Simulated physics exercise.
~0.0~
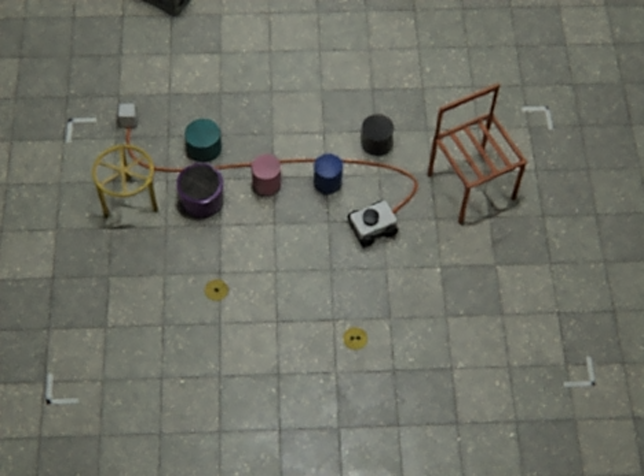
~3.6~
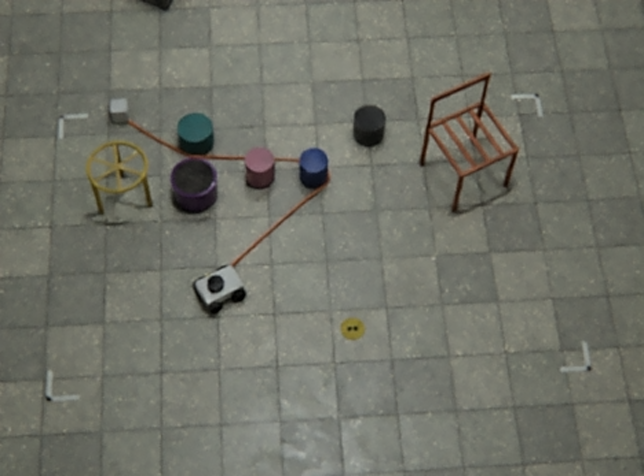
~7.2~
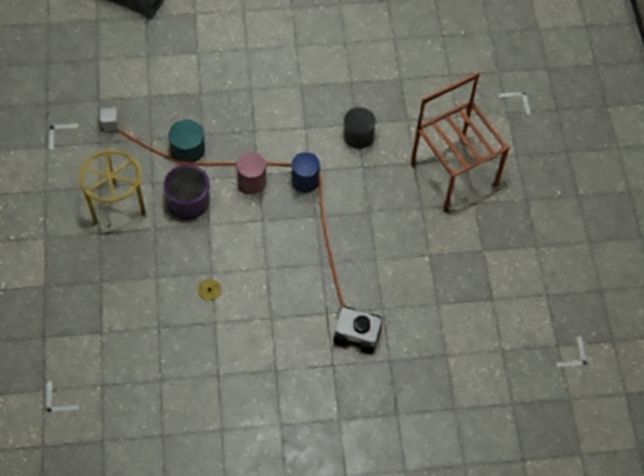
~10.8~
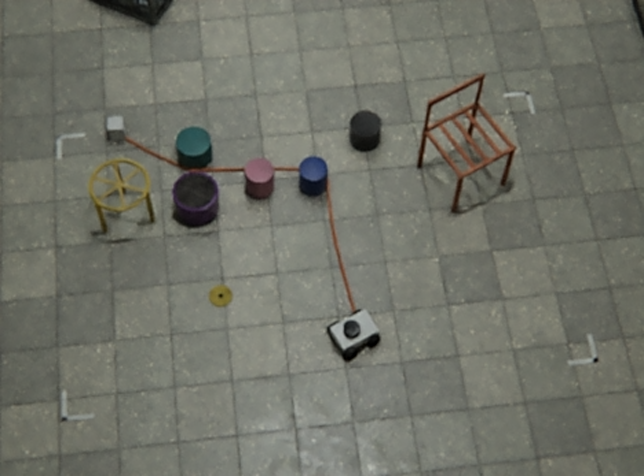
In the video, a small cart trailing a red lead among coloured tubs, a yellow stool and an orange chair on a tiled floor moves left and down to one yellow mark, then right to another, where it stays, the lead bent around the blue tub.
